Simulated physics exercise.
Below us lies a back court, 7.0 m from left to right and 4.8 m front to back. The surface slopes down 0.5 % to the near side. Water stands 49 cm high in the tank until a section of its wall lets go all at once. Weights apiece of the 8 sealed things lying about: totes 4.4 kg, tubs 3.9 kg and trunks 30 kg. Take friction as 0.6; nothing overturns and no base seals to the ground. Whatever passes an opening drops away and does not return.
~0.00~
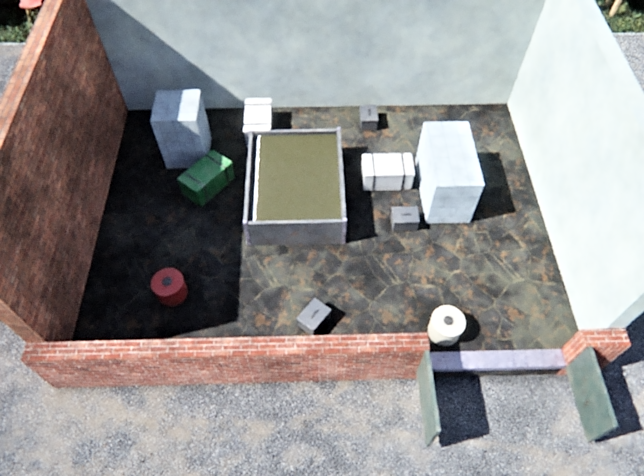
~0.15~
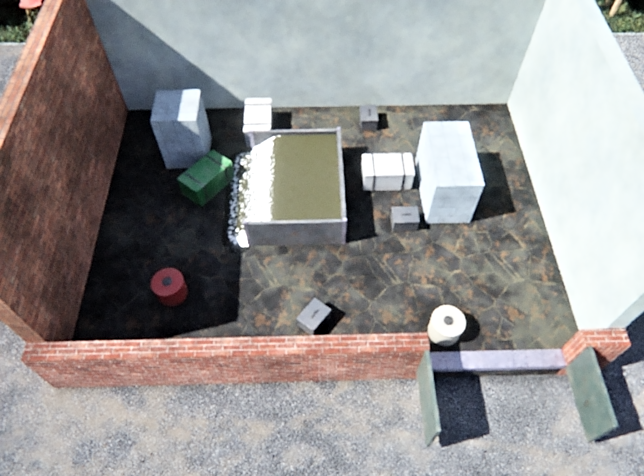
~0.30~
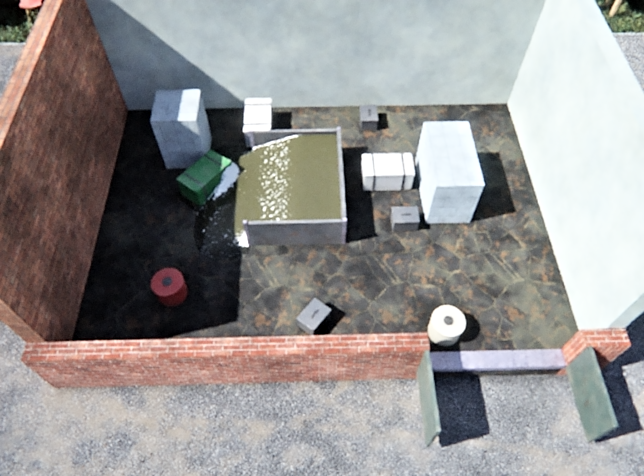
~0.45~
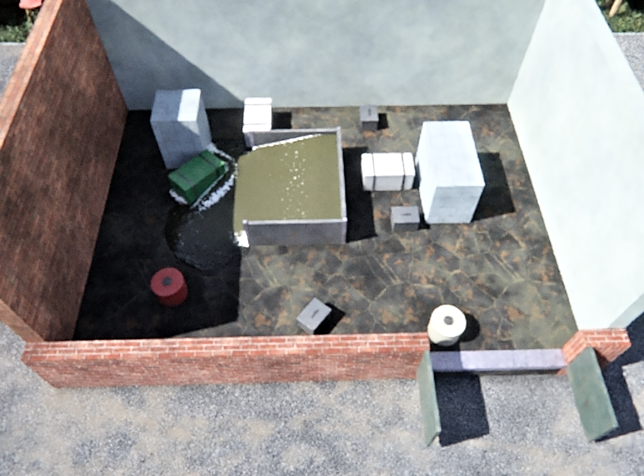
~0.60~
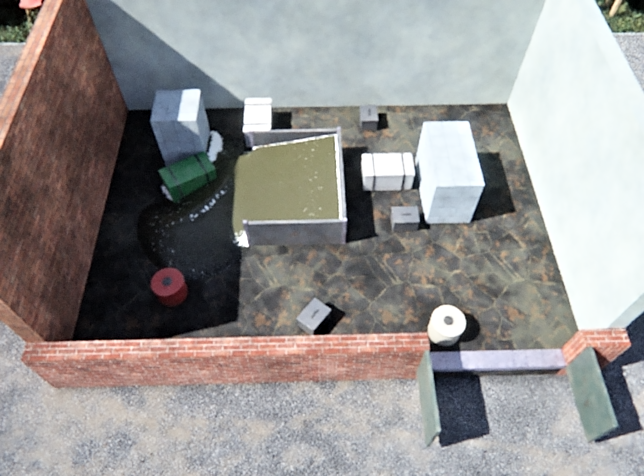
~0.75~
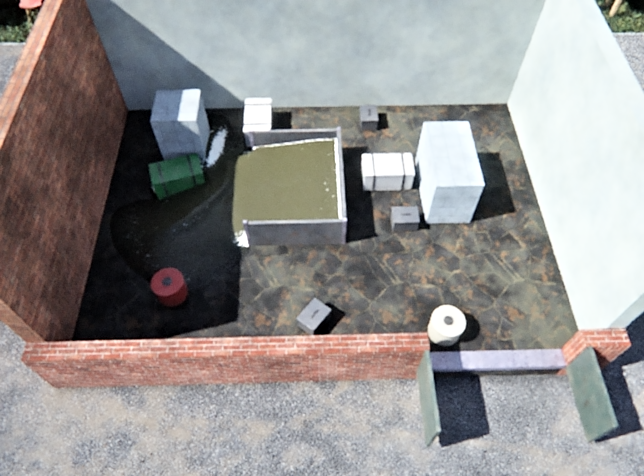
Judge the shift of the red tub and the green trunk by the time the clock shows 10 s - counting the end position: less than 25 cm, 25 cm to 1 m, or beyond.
The red tub gets carried off; the green trunk travels far.
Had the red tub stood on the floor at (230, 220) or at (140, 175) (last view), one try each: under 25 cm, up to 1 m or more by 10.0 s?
In that order: It travels far; it gets carried off.
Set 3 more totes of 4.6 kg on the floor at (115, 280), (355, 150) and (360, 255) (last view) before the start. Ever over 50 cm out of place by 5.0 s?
In that order: Over, less, less.
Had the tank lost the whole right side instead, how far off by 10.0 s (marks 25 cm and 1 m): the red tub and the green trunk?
Then the red tub stays put, the green trunk barely shifts.
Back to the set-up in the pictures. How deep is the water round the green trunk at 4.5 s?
Roughly 12 cm.
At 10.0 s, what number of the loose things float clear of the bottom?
At that moment 3.
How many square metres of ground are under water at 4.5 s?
Some 22 m2.
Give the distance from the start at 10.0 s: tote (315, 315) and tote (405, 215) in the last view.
In that order: 350 cm, 0 cm.
After 2.0 s the red tub is near (143, 318), 0.6 m from its start, aground; the green trunk is near (130, 155), 1.3 m from its start, afloat; 0 of 8 are out; 1 afloat.
After 4.5 s the red tub is near (339, 246), 2.5 m from its start, afloat; the green trunk is near (142, 118), 1.7 m from its start, afloat; 0 of 8 are out; 2 afloat.
After 7.0 s the red tub is near (456, 227), 4.3 m from its start, afloat; the green trunk is near (149, 131), 1.4 m from its start, aground; 0 of 8 are out; 2 afloat.
After 10.0 s the red tub is near (510, 171), 5.6 m from its start, afloat; the green trunk is near (149, 131), 1.4 m from its start, aground; 0 of 8 are out; 3 afloat.
